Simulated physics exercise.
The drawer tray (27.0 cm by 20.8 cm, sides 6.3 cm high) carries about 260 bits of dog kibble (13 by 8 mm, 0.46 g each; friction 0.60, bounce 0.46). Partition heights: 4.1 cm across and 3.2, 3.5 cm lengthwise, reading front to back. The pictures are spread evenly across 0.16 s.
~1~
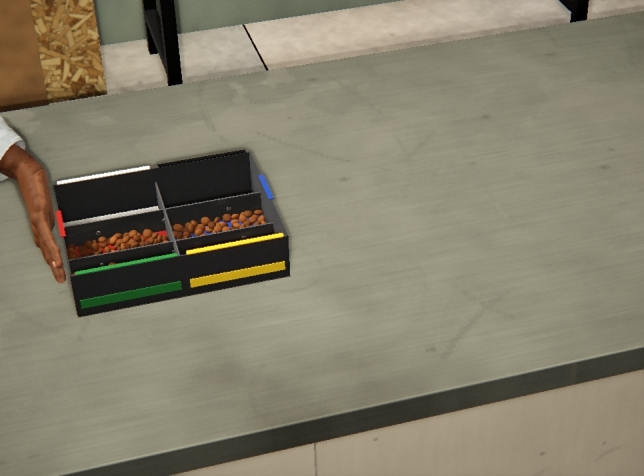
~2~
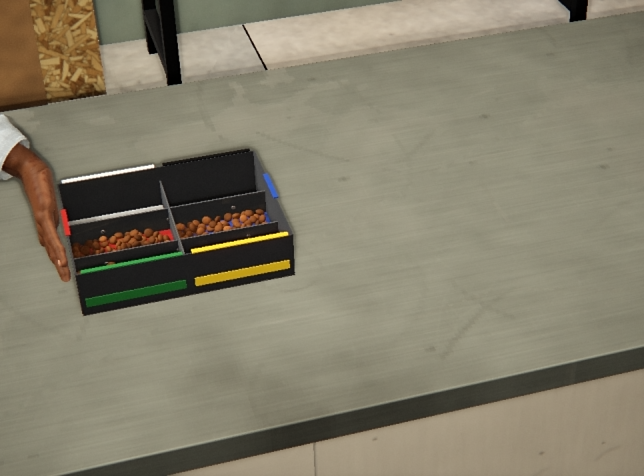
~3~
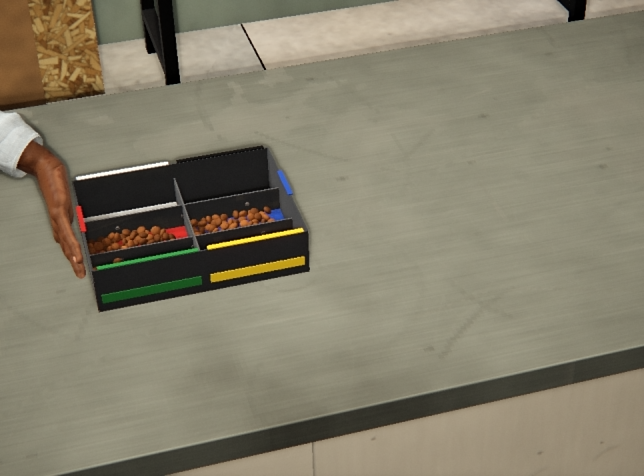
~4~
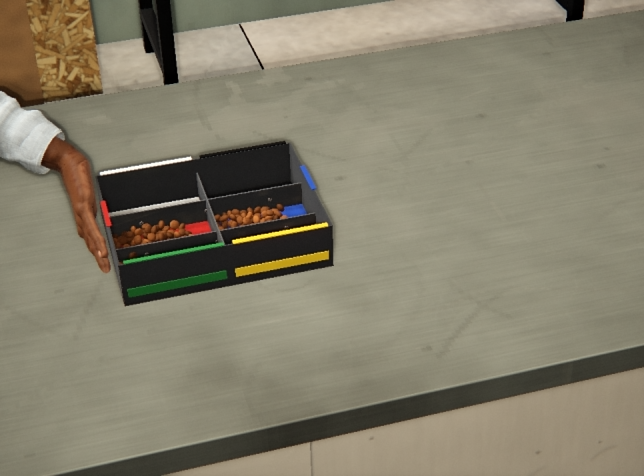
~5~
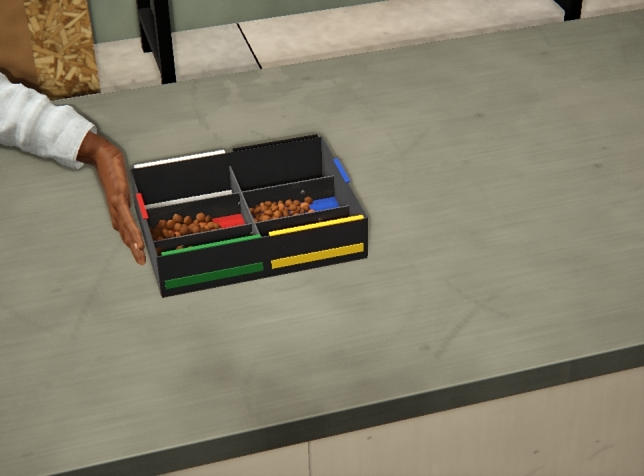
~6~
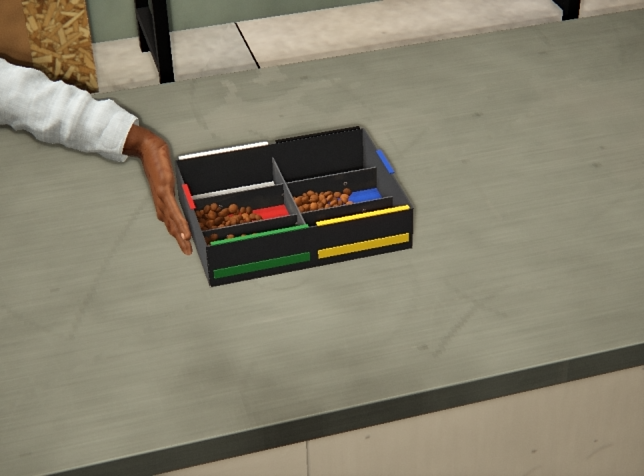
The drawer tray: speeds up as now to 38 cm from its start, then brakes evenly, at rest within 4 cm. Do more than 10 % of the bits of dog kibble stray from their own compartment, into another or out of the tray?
Higher than a tenth, I reckon.
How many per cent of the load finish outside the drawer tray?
Around 10 %.
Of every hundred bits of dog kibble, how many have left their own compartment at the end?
Result: Close to 25 per cent.
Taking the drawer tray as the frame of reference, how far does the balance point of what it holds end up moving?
Some 3.0 cm.
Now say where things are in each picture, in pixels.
In the first frame, drawer tray at (182, 260); tilt 0 degrees; moved 0.0 cm; blue 30 %, red 30 %, green 40 %.
In the second frame, drawer tray at (187, 258); tilt 0 degrees; moved 0.7 cm.
In the third frame, drawer tray at (202, 255); tilt 0 degrees; moved 2.9 cm.
In the fourth frame, drawer tray at (228, 249); tilt 0 degrees; moved 6.3 cm.
In the fifth frame, drawer tray at (264, 241); tilt 0 degrees; moved 11.3 cm.
In the sixth frame, drawer tray at (312, 231); tilt 0 degrees; moved 17.7 cm; blue 30 %, red 30 %, green 40 %.
Then, 0.08 s after the last picture, tilt 0 degrees; blue 30 %, red 30 %, green 40 %; 0 % away from where they began.
Then, 0.14 s after the last picture, tilt 0 degrees; blue 30 %, red 30 %, green 40 %; 0 % away from where they began.
Then, 0.20 s after the last picture, tilt 0 degrees; yellow 5 %, blue 30 %, red 25 %, green 30 %, in the air 5 %; 20 % away from where they began.
Then, 0.26 s after the last picture, tilt 0 degrees; yellow 5 %, blue 30 %, red 20 %, green 30 %, in the air 10 %; 25 % away from where they began.
In the end, yellow 5 %, blue 25 %, red 25 %, black 5 %, green 30 %, outside 10 %; 25 % away from where they began.
